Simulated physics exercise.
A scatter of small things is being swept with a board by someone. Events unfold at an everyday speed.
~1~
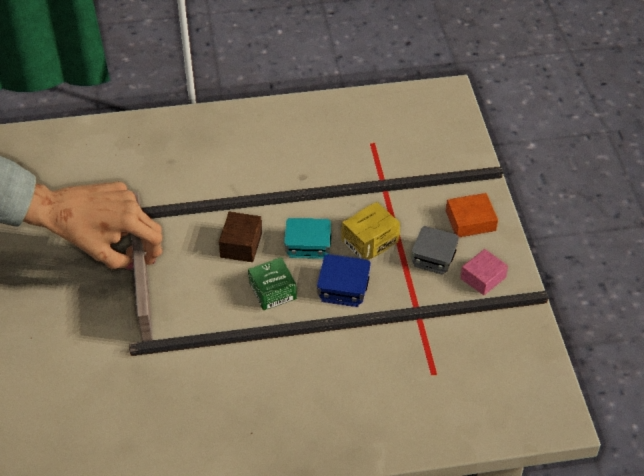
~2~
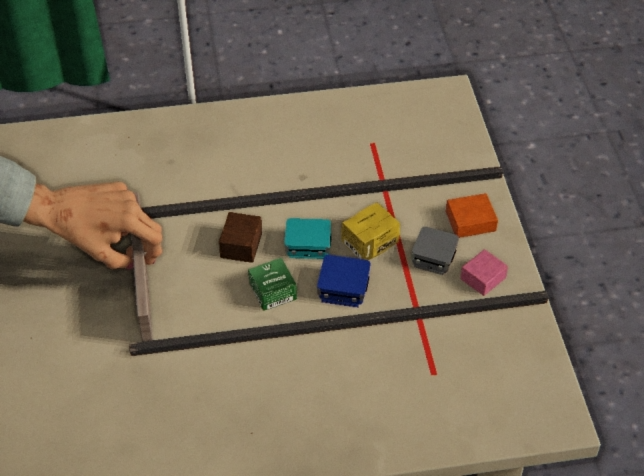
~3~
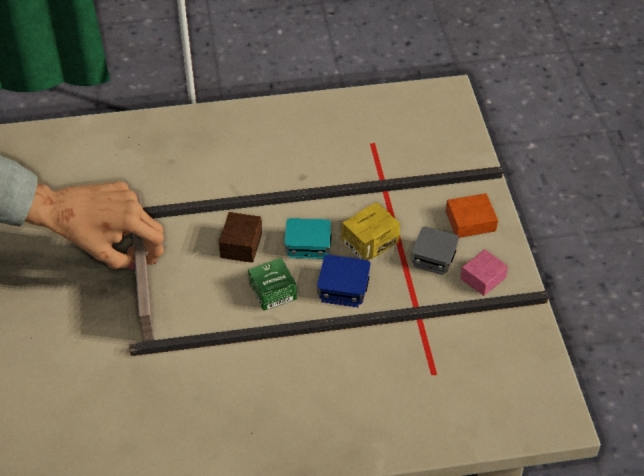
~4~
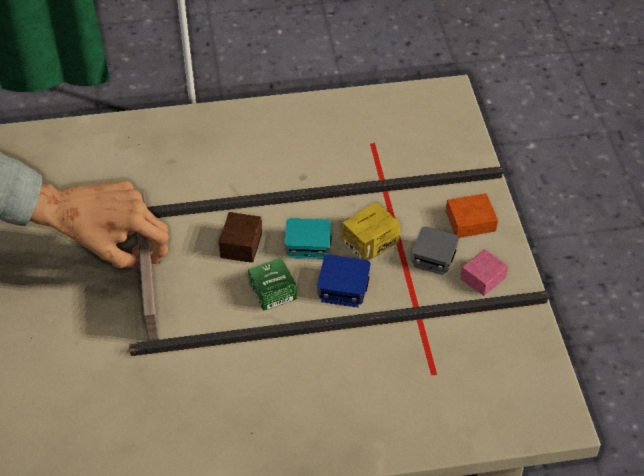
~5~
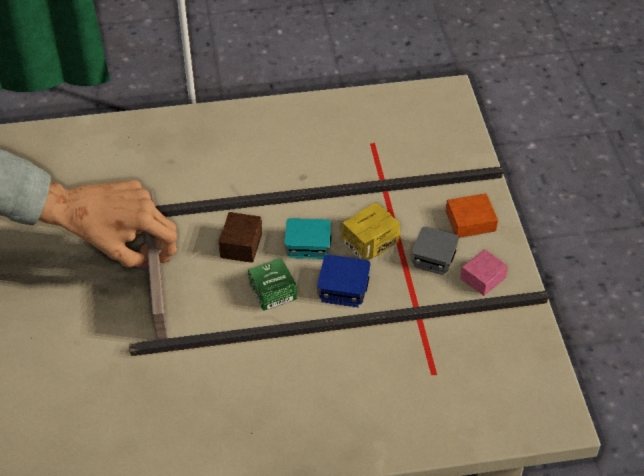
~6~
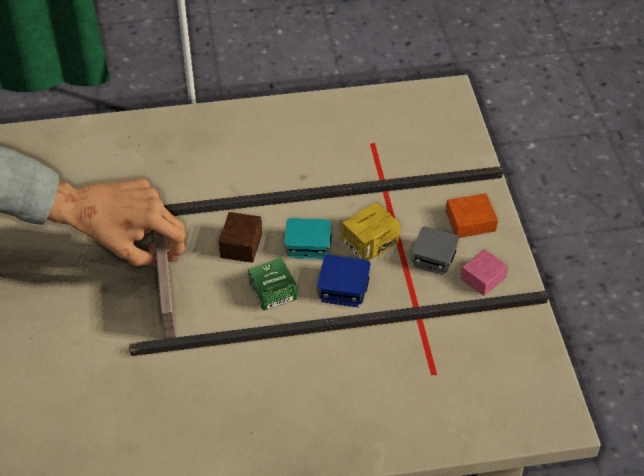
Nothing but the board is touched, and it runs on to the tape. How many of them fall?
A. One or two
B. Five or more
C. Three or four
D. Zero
One or two.
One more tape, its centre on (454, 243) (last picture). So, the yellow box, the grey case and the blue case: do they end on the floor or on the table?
Okay, the yellow box plunges, the grey case plunges, and the blue case sits tight.
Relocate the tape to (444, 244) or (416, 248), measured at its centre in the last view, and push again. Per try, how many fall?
Down on the floor: 4 and 1.
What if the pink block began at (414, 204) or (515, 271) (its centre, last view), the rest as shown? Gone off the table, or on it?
The pink block stays put at the first spot and stays put at the second.
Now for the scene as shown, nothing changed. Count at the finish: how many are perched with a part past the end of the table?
Overhang count: 0.
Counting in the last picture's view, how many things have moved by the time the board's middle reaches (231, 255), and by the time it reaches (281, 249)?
Tally: 1; 5.
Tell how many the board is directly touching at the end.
Contact count: 2.
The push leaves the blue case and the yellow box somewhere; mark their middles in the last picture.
About (466, 262), and the other about (495, 211).
Early on, none off yet; orange block at rest near (472, 216); pink block at rest near (484, 272); grey case at rest near (435, 252).
Finally, the number that fall off is one or two; lost, orange block.
